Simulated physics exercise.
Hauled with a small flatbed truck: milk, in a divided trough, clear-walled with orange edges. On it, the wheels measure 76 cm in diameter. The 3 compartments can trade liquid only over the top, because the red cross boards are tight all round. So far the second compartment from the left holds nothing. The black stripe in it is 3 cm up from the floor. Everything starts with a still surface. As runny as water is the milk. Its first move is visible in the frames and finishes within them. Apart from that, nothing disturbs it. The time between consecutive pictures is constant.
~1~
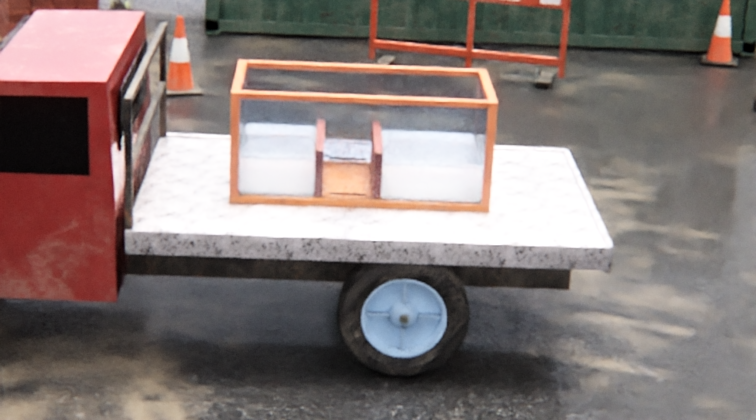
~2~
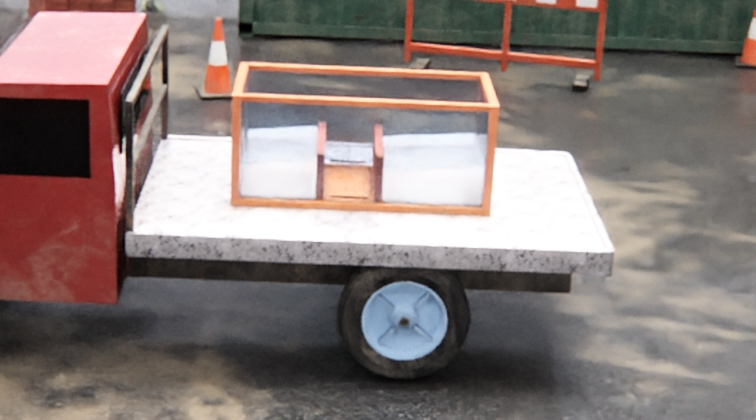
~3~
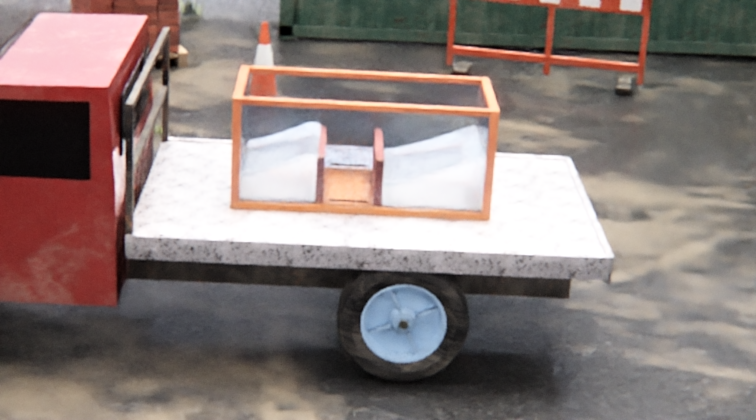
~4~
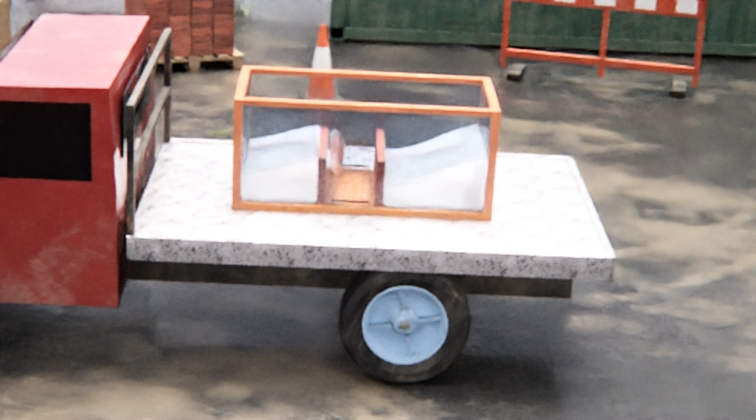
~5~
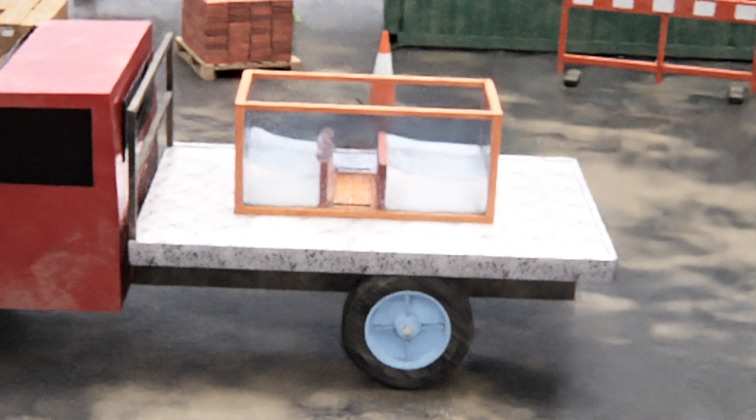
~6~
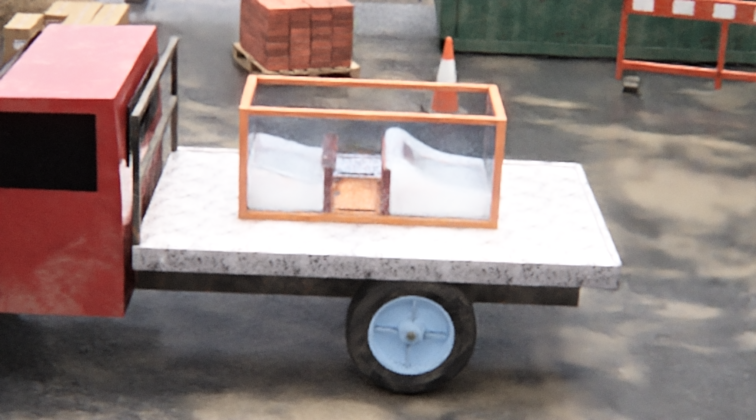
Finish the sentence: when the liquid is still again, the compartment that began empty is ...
... partly filled, under its line.
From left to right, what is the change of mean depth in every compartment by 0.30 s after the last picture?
In cm: 1 down, 1 up, 1 down.
Then, 0.30 s later than the final frame, the compartments hold 24, 1, 24 cm, left to right.
Then, 0.80 s later than the final frame, the compartments hold 24, 2, 24 cm, left to right.
Then, 1.20 s later than the final frame, the compartments hold 24, 2, 24 cm, left to right.
Then, 2.98 s later than the final frame, the compartments hold 24, 2, 24 cm, left to right.
